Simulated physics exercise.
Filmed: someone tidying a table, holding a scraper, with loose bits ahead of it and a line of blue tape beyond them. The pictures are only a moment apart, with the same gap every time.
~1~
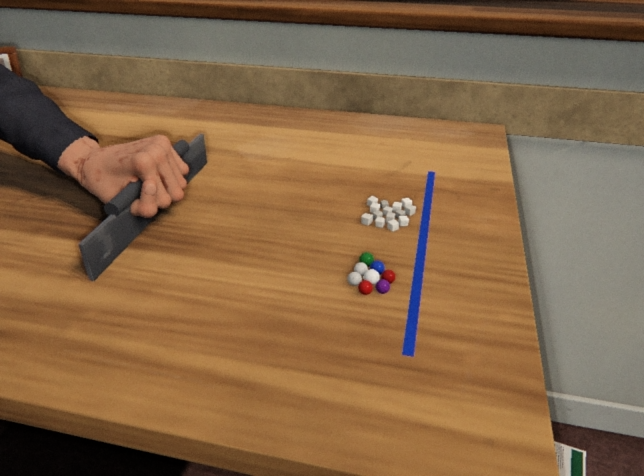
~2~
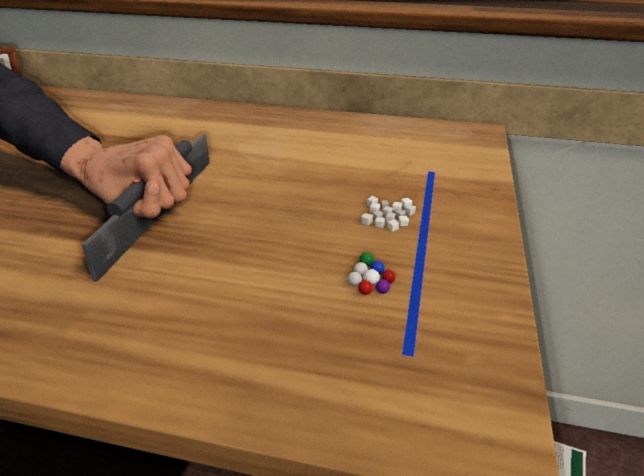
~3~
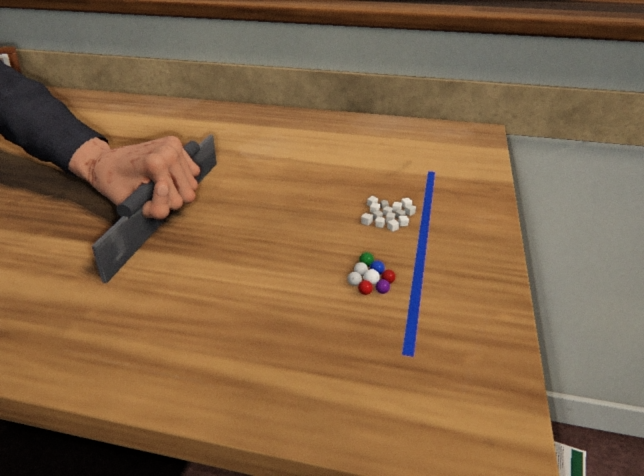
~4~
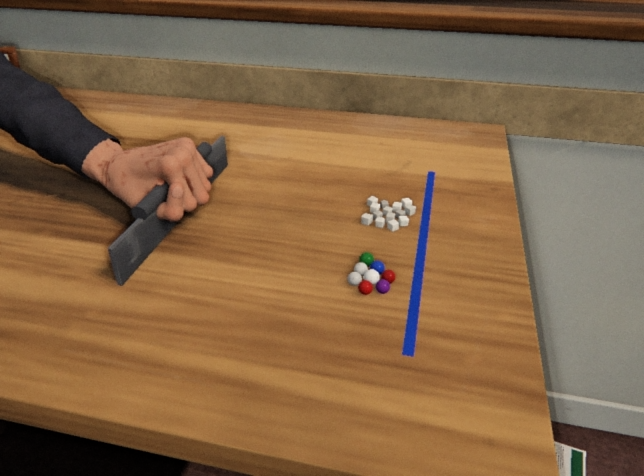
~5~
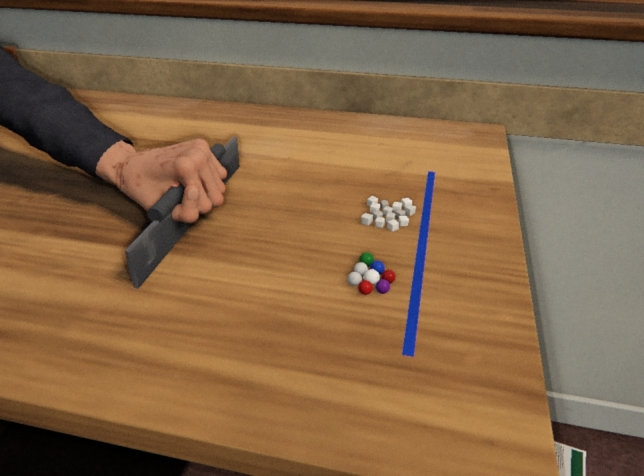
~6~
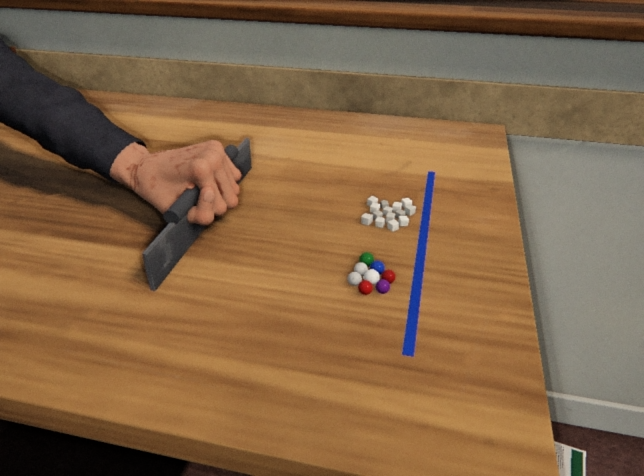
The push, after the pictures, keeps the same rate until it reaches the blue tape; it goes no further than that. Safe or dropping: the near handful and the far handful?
In the end the near handful loses pieces over the edge, and the far handful stays on top.
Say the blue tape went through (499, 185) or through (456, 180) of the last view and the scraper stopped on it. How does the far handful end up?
In case one it has some fall off, and in case two it does not fall.
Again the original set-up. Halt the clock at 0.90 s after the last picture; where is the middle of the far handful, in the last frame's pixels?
(446, 221) or so.
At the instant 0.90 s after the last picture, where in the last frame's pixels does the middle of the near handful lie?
My guess for the middle is near (449, 282).
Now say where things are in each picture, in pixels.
In the first frame, scraper (97, 251), at rest; blue tape (431, 178), well back from the edge; edge at (526, 259); near handful (372, 277), a few glass marbles; far handful (387, 212), a few sugar cubes.
In the second frame, scraper (100, 252); far handful (387, 212).
In the third frame, scraper (110, 253); near handful (372, 277).
In the fourth frame, scraper (125, 255); far handful (387, 212).
In the fifth frame, scraper (141, 258); near handful (372, 277).
In the sixth frame, scraper (158, 260); blue tape (431, 178); edge at (526, 259); near handful (372, 277); far handful (387, 212).
Then, 0.44 s later than the last frame, scraper still moving, near (319, 198); near handful all on the table, its front near (388, 277); far handful all on the table, its front near (410, 210).
Then, 0.90 s later than the last frame, scraper stopped at the blue tape; near handful all on the table, its front near (480, 282); far handful all on the table, its front near (467, 220).
Then, 1.18 s later than the last frame, scraper stopped at the blue tape; near handful about a tenth over the edge; far handful all on the table, its front near (468, 220).
When it is over, scraper stopped at the blue tape; near handful every one over the edge; far handful all on the table, its front near (468, 220).
